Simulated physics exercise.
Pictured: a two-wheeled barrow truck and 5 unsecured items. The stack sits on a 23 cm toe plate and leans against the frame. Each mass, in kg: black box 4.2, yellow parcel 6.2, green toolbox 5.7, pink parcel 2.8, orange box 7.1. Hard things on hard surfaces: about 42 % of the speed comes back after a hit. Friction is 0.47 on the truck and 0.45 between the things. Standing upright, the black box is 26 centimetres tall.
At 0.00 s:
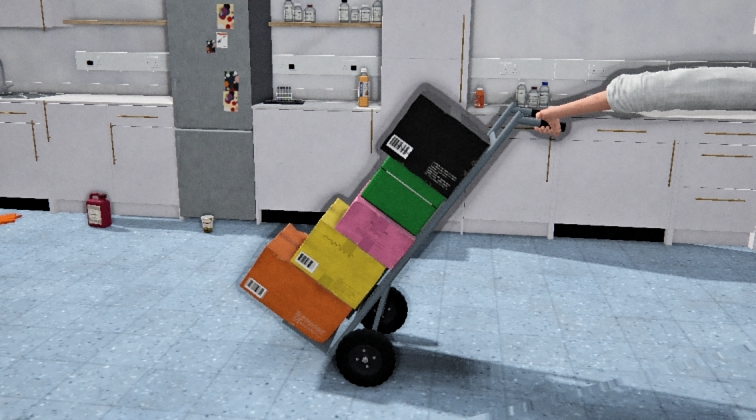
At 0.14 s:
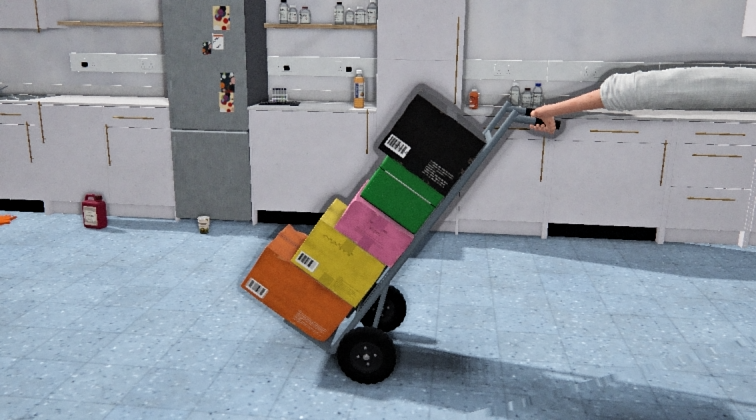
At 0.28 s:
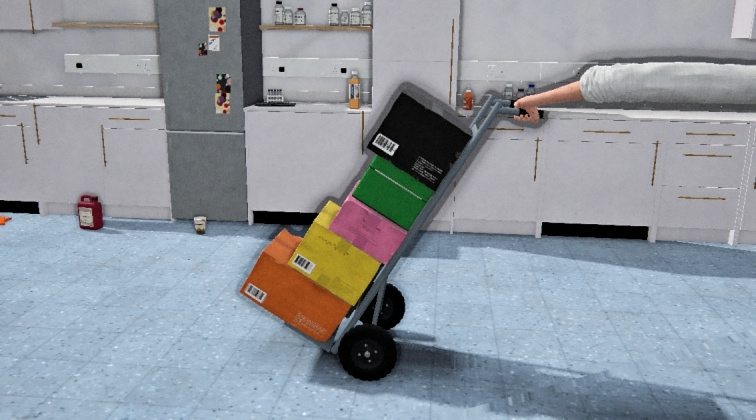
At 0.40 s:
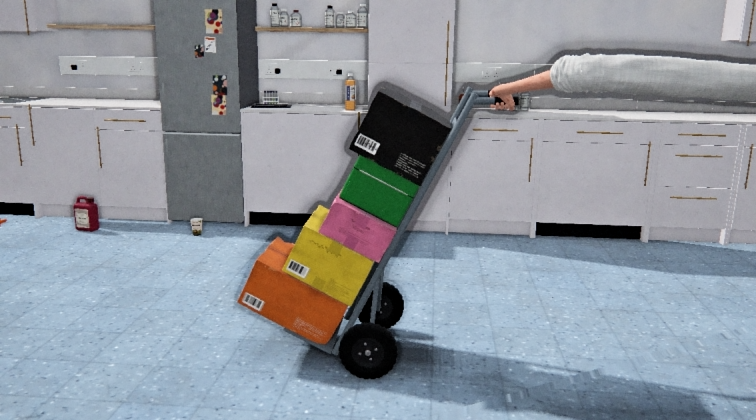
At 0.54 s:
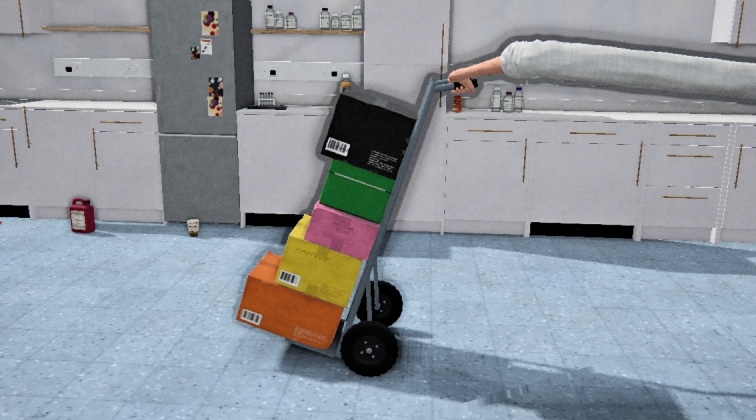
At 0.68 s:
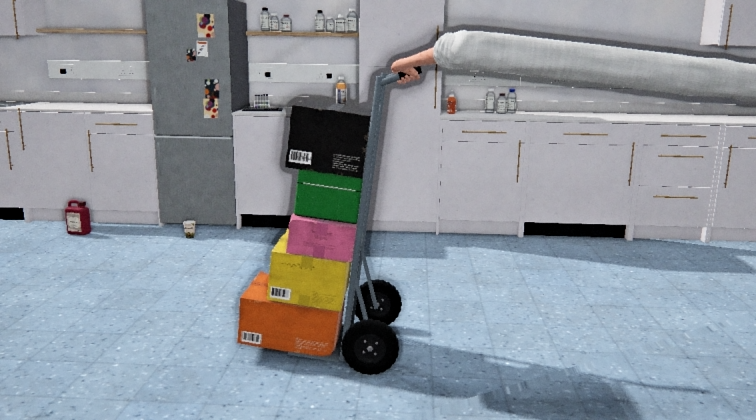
A hand and pale-sleeved arm reach in from the right, gripping the handle of a grey two-wheeled hand truck, seen side-on in a room with a blue floor and white cabinets. Stacked against its frame are an orange box, yellow and pink parcels, a green box and a black box on top. The hand pushes the handle leftward and up, swinging the steeply tilted truck and its stack nearly upright, while the view shifts slightly.
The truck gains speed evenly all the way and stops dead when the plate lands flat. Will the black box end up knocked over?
Yes, it goes over.
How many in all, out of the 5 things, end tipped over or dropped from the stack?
Altogether, 2.
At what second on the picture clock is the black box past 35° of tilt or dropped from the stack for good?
Time: Approximately 1.3 s.
After 0.98 s, truck upright; black box tipped 6° from how it sat near (256, 143); green toolbox tipped 6° from how it sat; pink parcel tipped 6° from how it sat.
After 1.48 s, truck upright; black box and green toolbox now dropped from the stack; pink parcel tipped 3° from how it sat; yellow parcel tipped 3° from how it sat.
After 1.88 s, truck upright; pink parcel tipped 3° from how it sat; yellow parcel tipped 3° from how it sat.
At rest (3.3 s), dropped from the stack and tipped over, black box and green toolbox; not toppled but over 10 cm from the start, pink parcel; the other 2 in place, give or take 10 cm. Seen from the same camera at the end, black box near (137, 306).
